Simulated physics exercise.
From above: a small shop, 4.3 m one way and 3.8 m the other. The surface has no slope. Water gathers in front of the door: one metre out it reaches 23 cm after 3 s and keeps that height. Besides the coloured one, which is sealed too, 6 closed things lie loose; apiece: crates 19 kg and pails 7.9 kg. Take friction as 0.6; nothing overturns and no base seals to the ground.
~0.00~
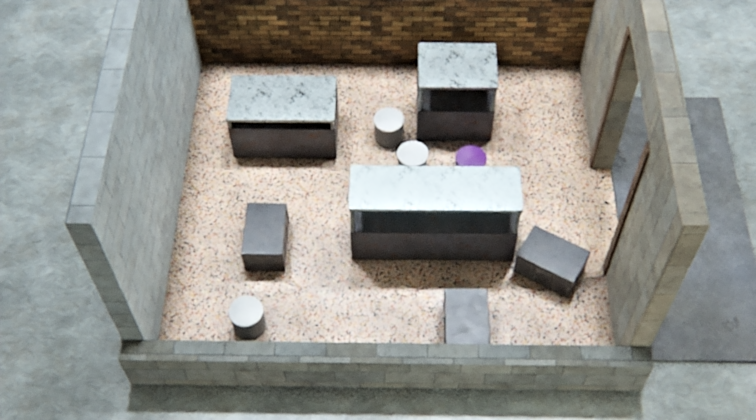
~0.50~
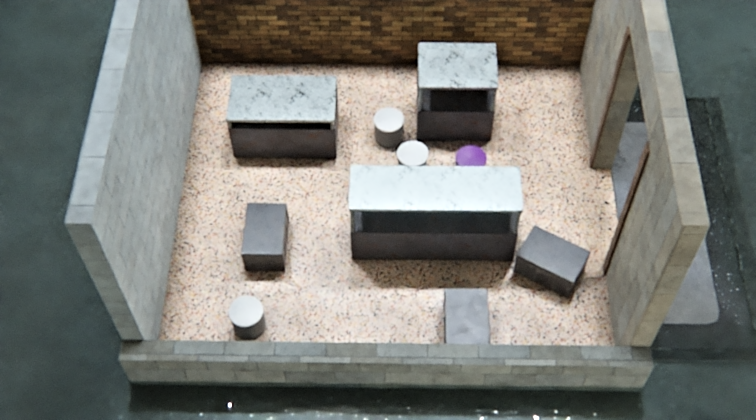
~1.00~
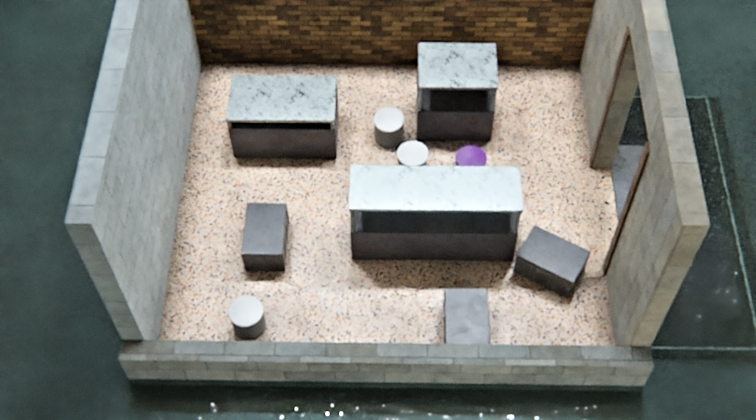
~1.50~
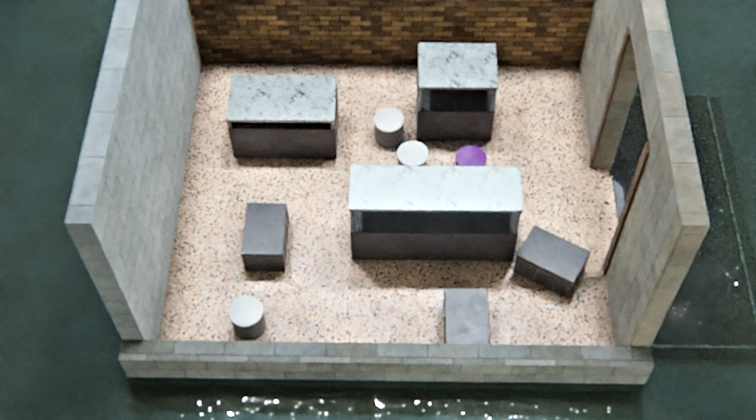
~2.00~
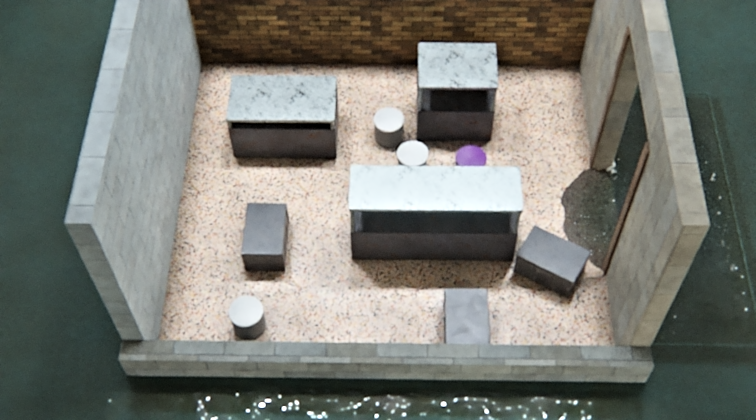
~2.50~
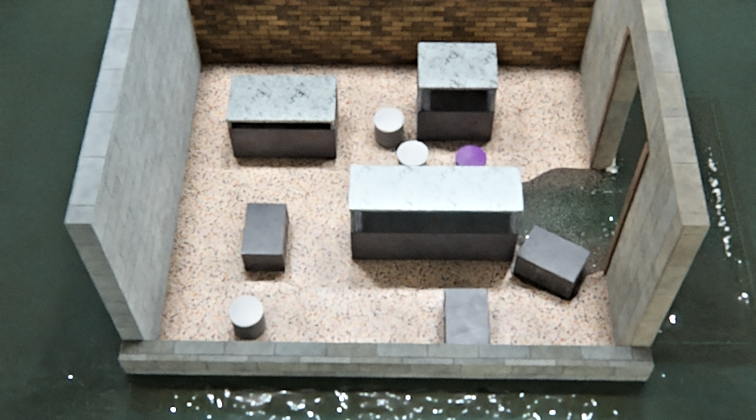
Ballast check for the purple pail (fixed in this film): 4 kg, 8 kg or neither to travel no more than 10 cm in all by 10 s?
For it, neither weight holds it.
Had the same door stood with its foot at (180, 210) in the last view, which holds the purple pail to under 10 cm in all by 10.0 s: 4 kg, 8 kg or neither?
In that case neither weight holds it.
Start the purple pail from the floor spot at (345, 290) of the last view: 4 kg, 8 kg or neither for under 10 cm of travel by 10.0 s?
Neither holds.
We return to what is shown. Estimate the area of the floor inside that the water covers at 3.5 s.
Roughly 3.0 m2.
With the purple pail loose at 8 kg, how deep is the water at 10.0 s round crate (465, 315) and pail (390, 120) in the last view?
Roughly 12 and 8 cm.
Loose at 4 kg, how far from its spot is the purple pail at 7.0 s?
About 250 cm.
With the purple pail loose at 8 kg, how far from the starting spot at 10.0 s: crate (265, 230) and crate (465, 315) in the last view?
In that order: 40 cm, 150 cm.
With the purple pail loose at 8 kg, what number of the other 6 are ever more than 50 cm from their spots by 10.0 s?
3 of them.
After 3.5 s the purple pail would be 40 cm from its start with 4 kg and 15 cm from its start with 8 kg; 6 cm of water round it then.
After 4.5 s the purple pail would be 99 cm from its start with 4 kg and 71 cm from its start with 8 kg; 12 cm of water round it then.
After 7.0 s the purple pail would be 229 cm from its start with 4 kg and 238 cm from its start with 8 kg; 10 cm of water round it then.
After 10.0 s the purple pail would be 255 cm from its start with 4 kg and 292 cm from its start with 8 kg; 11 cm of water round it then.
